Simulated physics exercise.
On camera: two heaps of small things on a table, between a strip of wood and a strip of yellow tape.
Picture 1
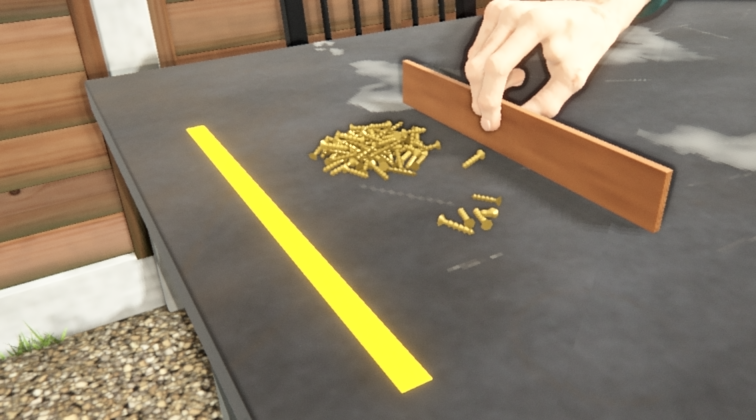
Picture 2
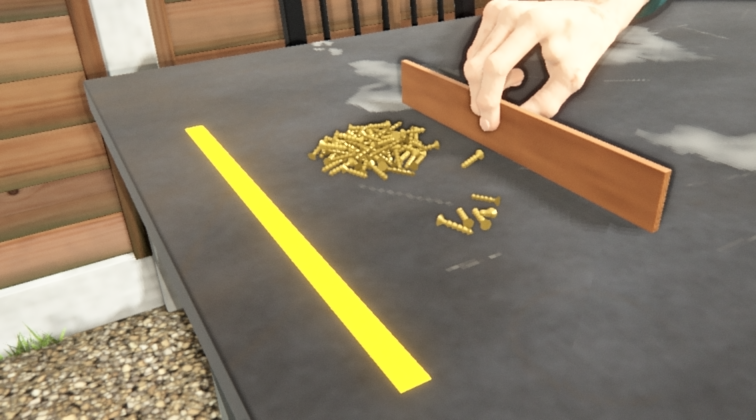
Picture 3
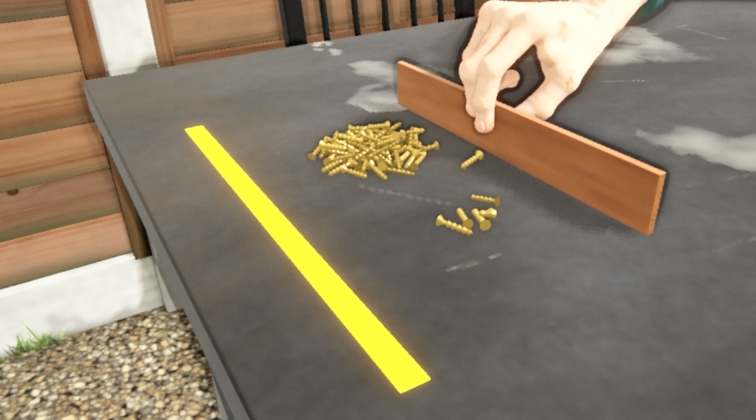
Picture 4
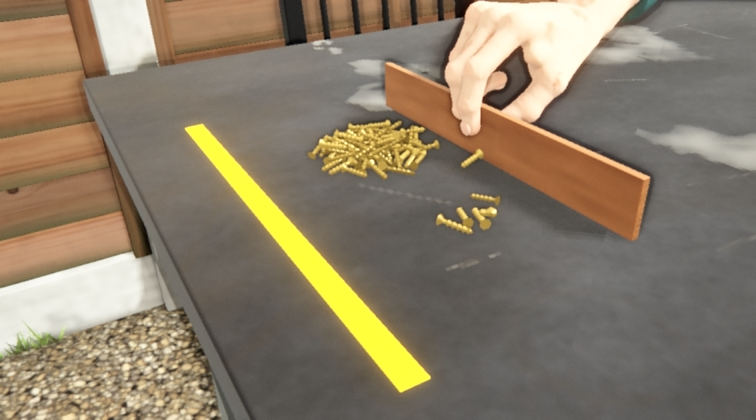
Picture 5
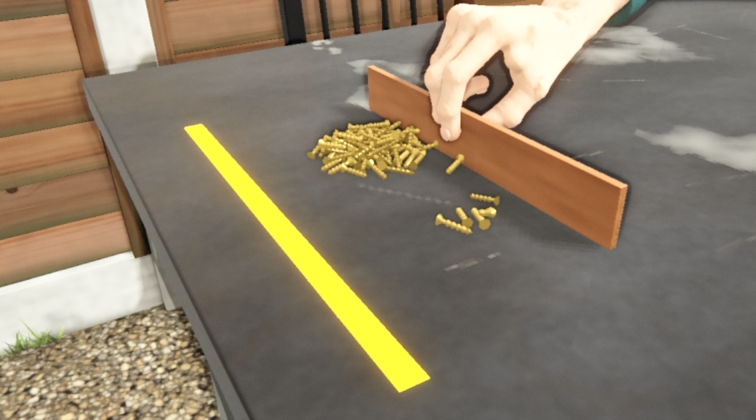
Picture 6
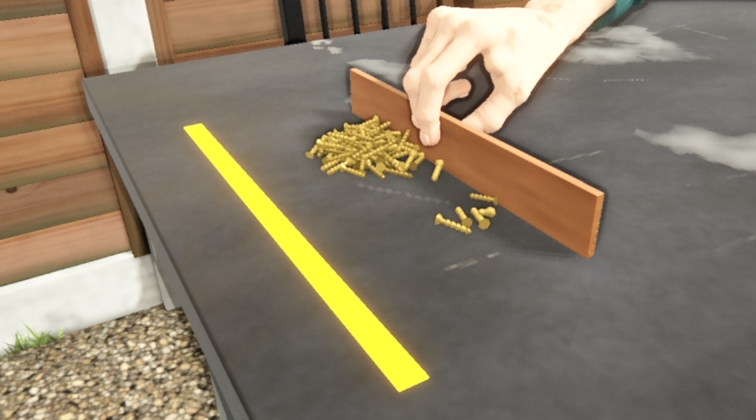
On a dark outdoor table, a hand slides a wooden strip left against brass screws.
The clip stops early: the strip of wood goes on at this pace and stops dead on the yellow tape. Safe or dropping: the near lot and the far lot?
In the end the near lot remains up there, and the far lot partly drops off.
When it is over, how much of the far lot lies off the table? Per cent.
It comes to 10 per cent or so.
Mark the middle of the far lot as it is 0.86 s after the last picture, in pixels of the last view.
Near (192, 194).
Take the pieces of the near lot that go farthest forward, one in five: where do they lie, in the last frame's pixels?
Near (265, 298).
Then, 0.42 s after the last picture, strip of wood still moving, near (350, 139); near lot all on the table, its front near (385, 240); far lot all on the table, its front near (242, 175).
Then, 0.86 s after the last picture, strip of wood stopped at the yellow tape; near lot all on the table, its front near (261, 259); far lot all on the table, its front near (134, 219).
Then, 1.14 s after the last picture, strip of wood stopped at the yellow tape; near lot all on the table, its front near (257, 301); far lot a small part over the edge.
At rest, strip of wood stopped at the yellow tape; near lot all on the table, its front near (257, 301); far lot a small part over the edge.
